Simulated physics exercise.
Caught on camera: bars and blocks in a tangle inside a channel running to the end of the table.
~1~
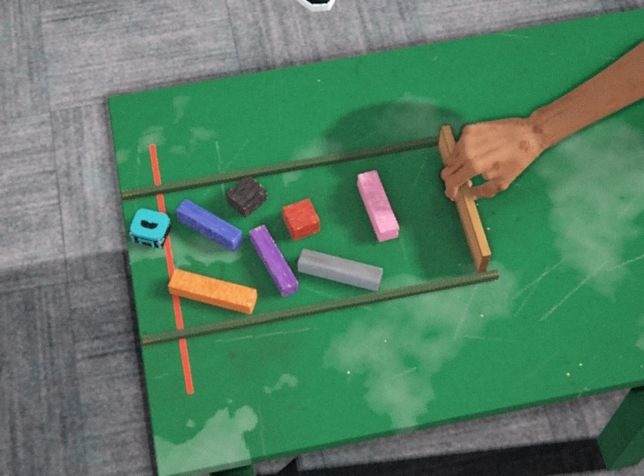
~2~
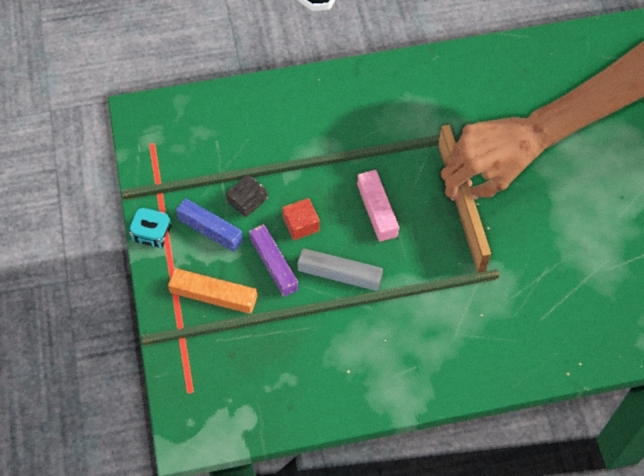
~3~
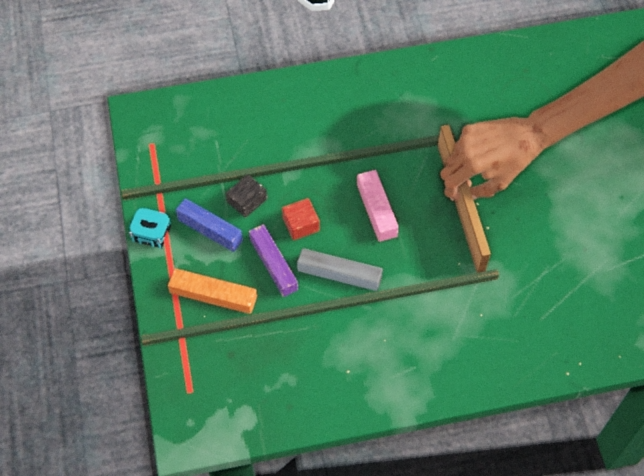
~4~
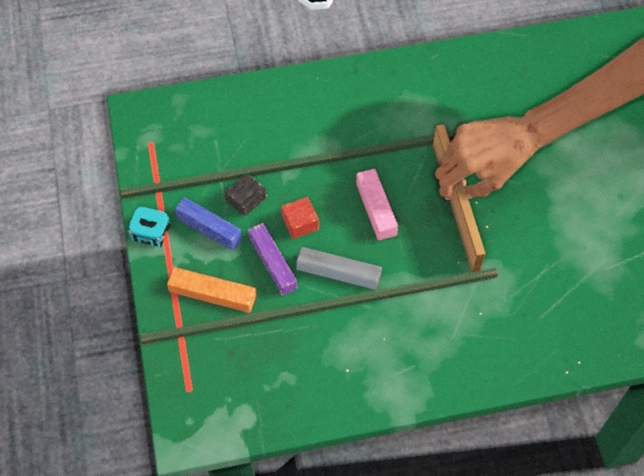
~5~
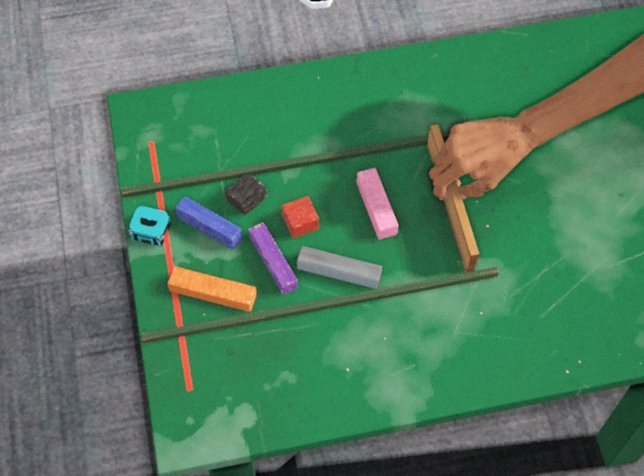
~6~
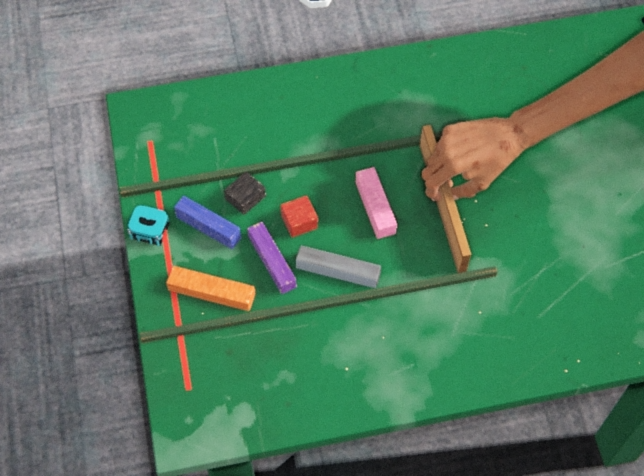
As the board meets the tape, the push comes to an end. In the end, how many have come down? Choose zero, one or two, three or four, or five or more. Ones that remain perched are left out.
By the end, three or four have come down.
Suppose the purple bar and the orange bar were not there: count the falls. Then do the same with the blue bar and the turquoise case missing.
First try: 2 fallen; other try: 2.
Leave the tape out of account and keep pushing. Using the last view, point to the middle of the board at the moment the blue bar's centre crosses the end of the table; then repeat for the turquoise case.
Points: About (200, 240) and about (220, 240).
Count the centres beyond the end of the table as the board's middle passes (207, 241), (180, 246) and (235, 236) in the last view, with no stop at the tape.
Taking the places in turn, the counts are 1, 3 and 0.
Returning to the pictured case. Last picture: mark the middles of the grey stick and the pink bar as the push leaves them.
Going in order: First (149, 291), then (156, 242).
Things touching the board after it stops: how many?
2 of them.
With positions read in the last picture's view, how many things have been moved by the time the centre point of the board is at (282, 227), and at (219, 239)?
First 7 and then 8.
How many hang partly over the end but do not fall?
It comes to 3.
A little later, none off yet; turquoise case at rest near (149, 226); orange bar at rest near (211, 288); blue bar at rest near (208, 223).
Next, none off yet; turquoise case at rest near (149, 226); orange bar moving near (207, 290); blue bar shifted a little near (194, 228).
Later still, none off yet; turquoise case shifted about its own width near (115, 230); orange bar shifted about its own width near (142, 295); blue bar shifted about its own width near (138, 237).
When it is over, the number that fall off is three or four; down, purple bar, blue bar, orange bar and turquoise case.
